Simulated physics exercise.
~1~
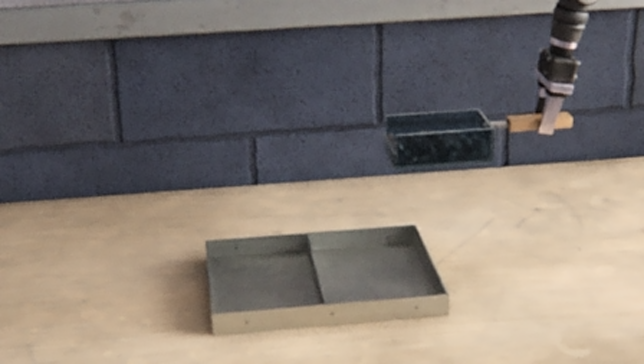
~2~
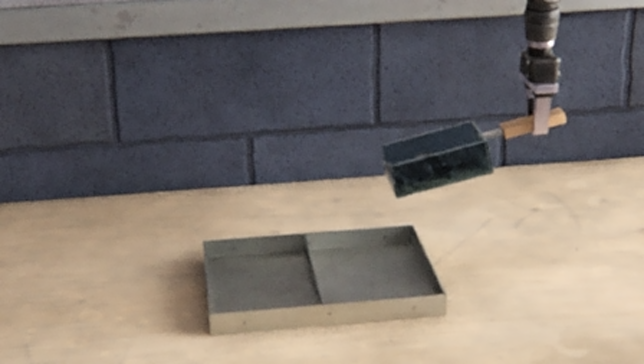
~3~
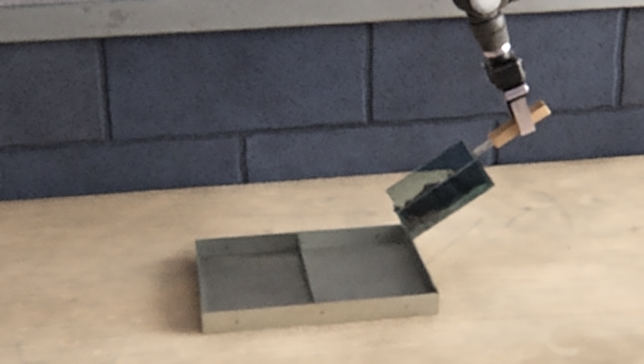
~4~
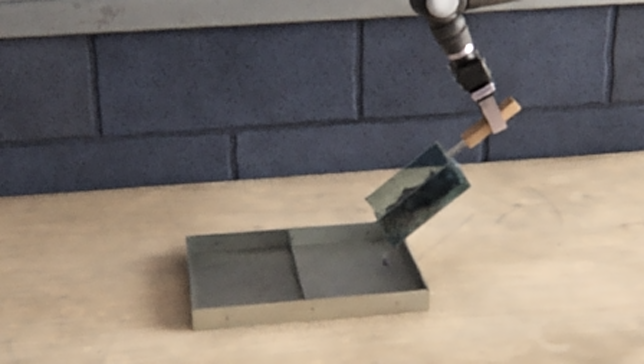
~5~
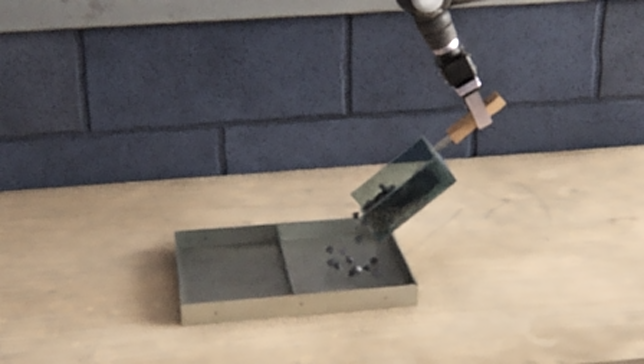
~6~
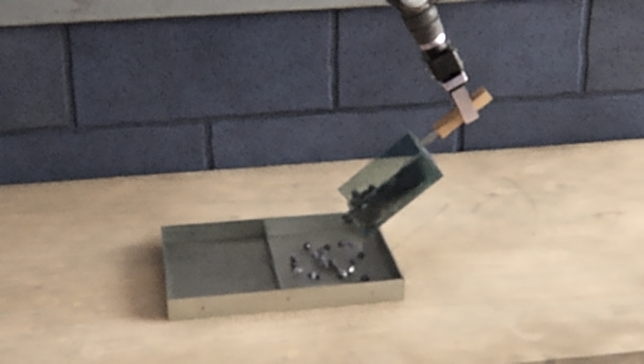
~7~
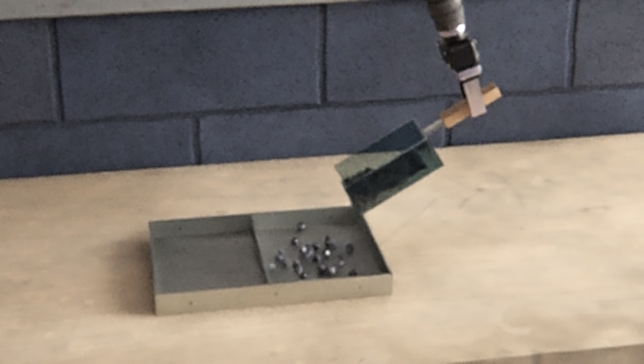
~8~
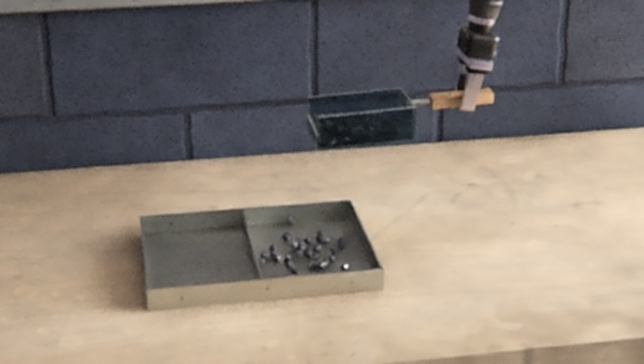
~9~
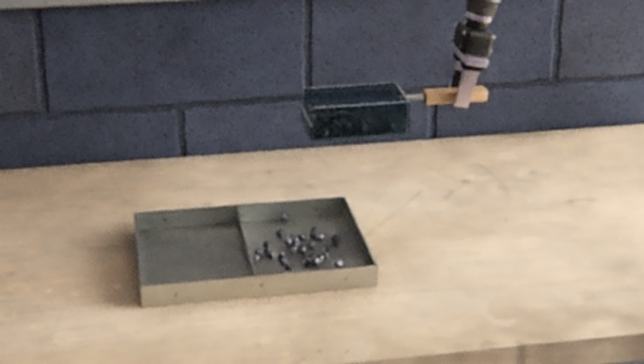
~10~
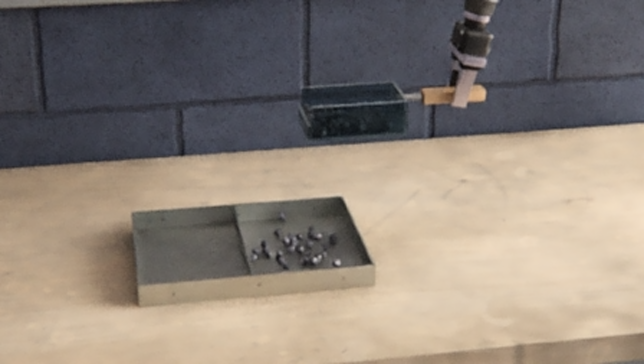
At first, a robot arm grips the wooden handle of a dark, see-through box of small pebbles, holding it level against a blue block wall, behind a shallow grey tray split in two on a pale table top. The arm lowers the box and tips it down to the left, toward the tray. Dark pebbles slide out over the lip and scatter across the tray's right part. The arm then tilts the box back, and the flow stops. Finally it lifts the box level and holds it still, with a loose cluster in the right part and the left part empty.
